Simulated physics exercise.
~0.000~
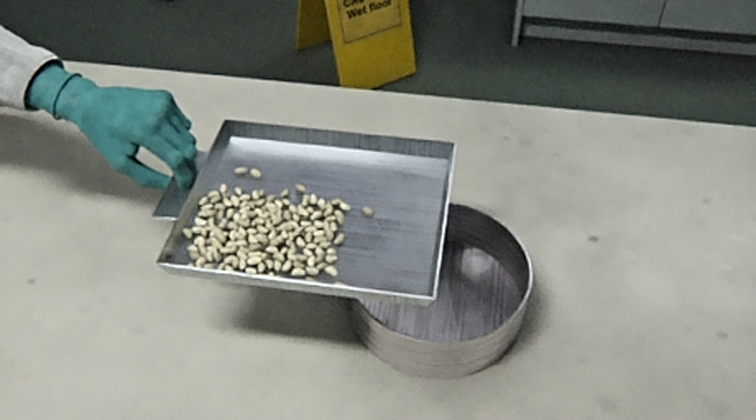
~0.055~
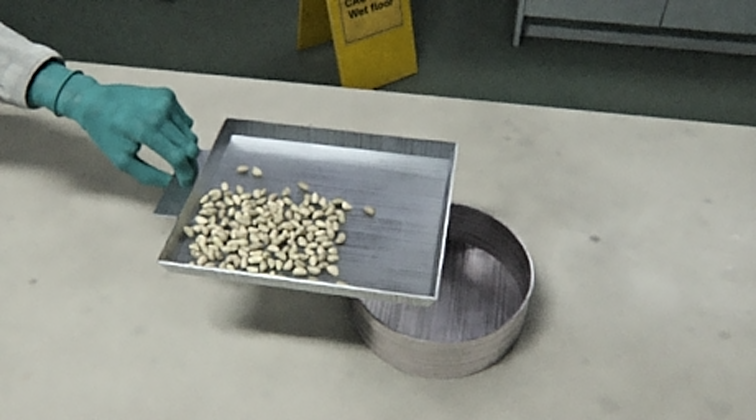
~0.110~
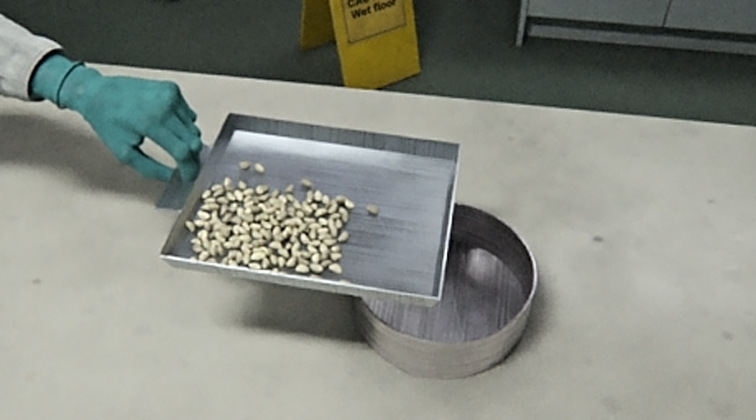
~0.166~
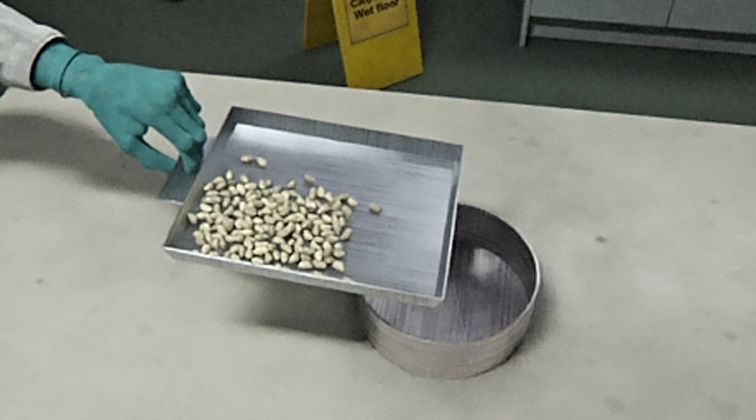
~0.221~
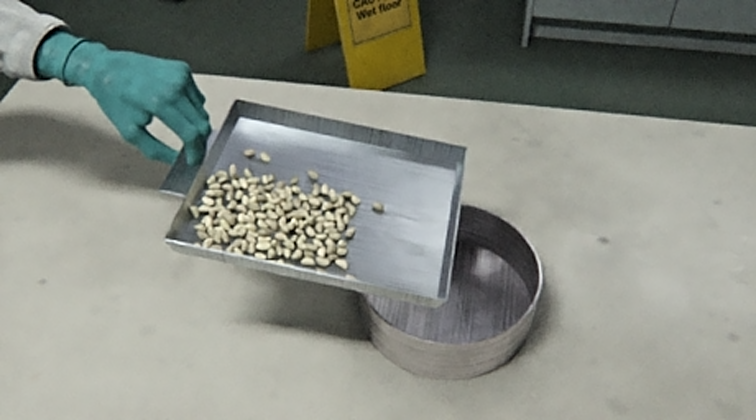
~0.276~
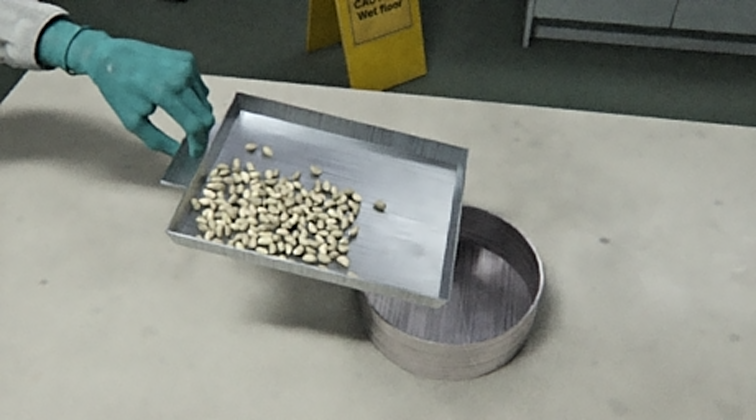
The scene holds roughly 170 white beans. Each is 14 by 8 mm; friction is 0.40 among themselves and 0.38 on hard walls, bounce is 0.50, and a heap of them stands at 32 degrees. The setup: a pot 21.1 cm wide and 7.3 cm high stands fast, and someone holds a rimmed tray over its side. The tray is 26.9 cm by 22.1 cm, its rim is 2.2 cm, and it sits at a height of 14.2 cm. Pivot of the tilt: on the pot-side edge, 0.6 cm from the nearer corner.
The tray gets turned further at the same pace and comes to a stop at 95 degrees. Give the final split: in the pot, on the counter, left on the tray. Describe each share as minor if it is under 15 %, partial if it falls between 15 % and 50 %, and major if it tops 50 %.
Pot - major; counter - minor; tray - minor.
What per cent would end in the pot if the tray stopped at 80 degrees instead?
In that case, near 70 percent.
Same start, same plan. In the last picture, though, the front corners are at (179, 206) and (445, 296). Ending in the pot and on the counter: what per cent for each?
In the pot: 70 per cent; on the counter: 30 per cent.
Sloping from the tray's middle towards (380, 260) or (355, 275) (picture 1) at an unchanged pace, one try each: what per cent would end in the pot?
I'd put it at about 0 per cent for the first tilt and about 0 per cent for the second.
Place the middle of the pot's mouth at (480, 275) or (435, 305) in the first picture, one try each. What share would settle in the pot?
Roughly 90 and 70 percent.
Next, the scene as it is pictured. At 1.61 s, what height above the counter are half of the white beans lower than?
Roughly 14 centimetres.
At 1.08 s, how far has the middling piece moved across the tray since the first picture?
By then it sits near 18 cm from where it began.
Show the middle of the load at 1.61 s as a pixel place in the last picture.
Approx. (447, 228).
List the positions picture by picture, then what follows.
Tray tilt 0 degrees, front corners at (165, 259) and (428, 292); middle of the pieces at (263, 230); pot at (439, 266), in the first frame.
Tray tilt 1 degrees, front corners at (166, 258) and (430, 292); middle of the pieces at (264, 229), in the second frame.
Tray tilt 2 degrees, front corners at (168, 252) and (433, 293); middle of the pieces at (267, 226), in the third frame.
Tray tilt 5 degrees, front corners at (171, 244) and (437, 293), lowest corner right back; middle of the pieces at (269, 221), in the fourth frame.
Tray tilt 8 degrees, front corners at (173, 236) and (441, 294), lowest corner right back; middle of the pieces at (272, 216), in the fifth frame.
Tray tilt 11 degrees, front corners at (175, 228) and (443, 294), lowest corner right back; middle of the pieces at (274, 211); pot at (449, 268). The tray's pace is about 50 degrees a second, in the sixth frame.
After 1.08 s, tilt 50 degrees; the tray holds 95 %, the pot 0 %.
Then, at 1.61 s, tilt 76 degrees; the tray holds 80 %, the pot 15 %.
After 2.21 s, tilt 95 degrees; the tray holds 0 %, the pot 90 %.
By 3.1 s all is still; pot 90 %, counter 10 %, tray 0 %.
